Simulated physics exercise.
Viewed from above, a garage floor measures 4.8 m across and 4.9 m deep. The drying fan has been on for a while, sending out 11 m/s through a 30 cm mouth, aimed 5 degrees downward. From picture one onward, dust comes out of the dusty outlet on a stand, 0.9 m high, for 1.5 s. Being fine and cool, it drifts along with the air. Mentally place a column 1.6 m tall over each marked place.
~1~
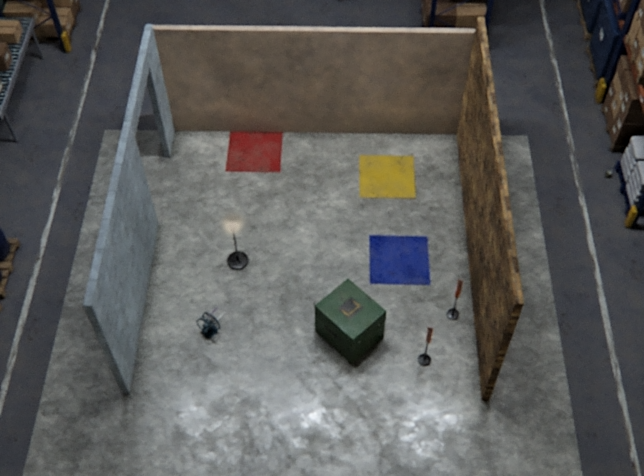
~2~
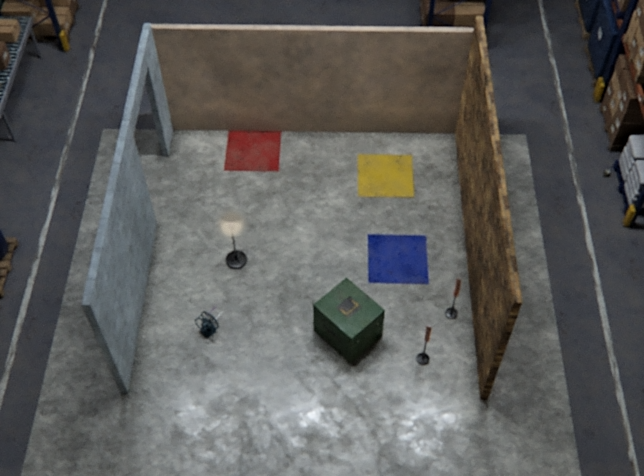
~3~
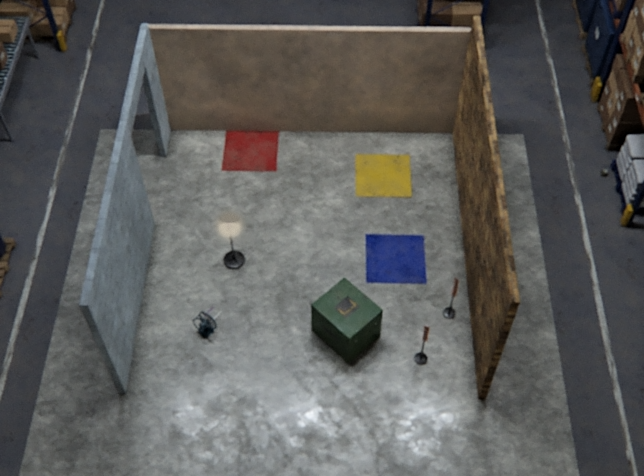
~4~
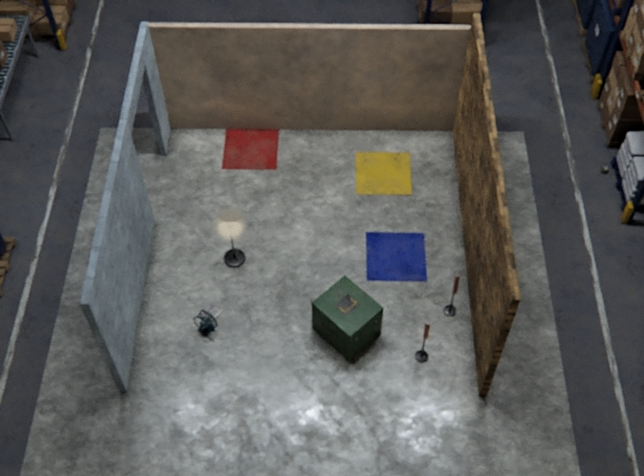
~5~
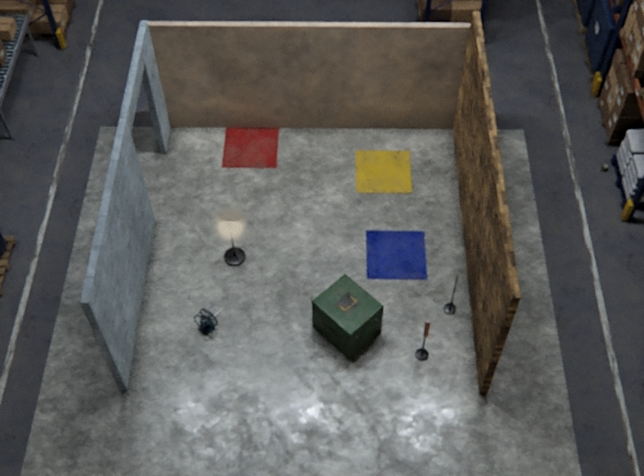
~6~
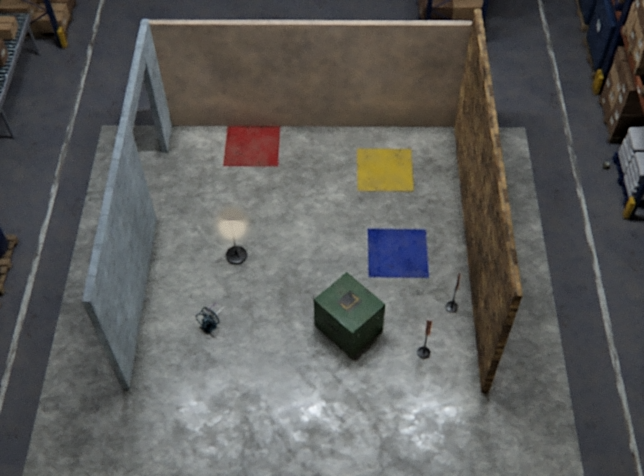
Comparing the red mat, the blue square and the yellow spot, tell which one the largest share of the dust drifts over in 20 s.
The winner is red.
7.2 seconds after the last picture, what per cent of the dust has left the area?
I'd say near 60 per cent.
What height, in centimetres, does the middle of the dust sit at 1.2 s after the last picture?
Roughly 50 cm up.
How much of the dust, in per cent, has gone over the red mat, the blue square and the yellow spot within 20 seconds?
60 % red, 0 % blue, 10 % yellow, roughly.
Then, 1.2 s after the last picture, 0 % is gone from the area; 0 % has passed over the red mat, 0 % over the blue square and 0 % over the yellow spot, and the middle of the rest is near (236, 232).
Then, 3.2 s after the last picture, 2 % is gone from the area; 32 % has passed over the red mat, 0 % over the blue square and 6 % over the yellow spot, and the middle of the rest is near (277, 131).
Then, 7.2 s after the last picture, 61 % is gone from the area; 57 % has passed over the red mat, 0 % over the blue square and 8 % over the yellow spot, and the middle of the rest is near (169, 72).
Then, 19.2 s after the last picture, 92 % is gone from the area; 58 % has passed over the red mat, 0 % over the blue square and 8 % over the yellow spot.
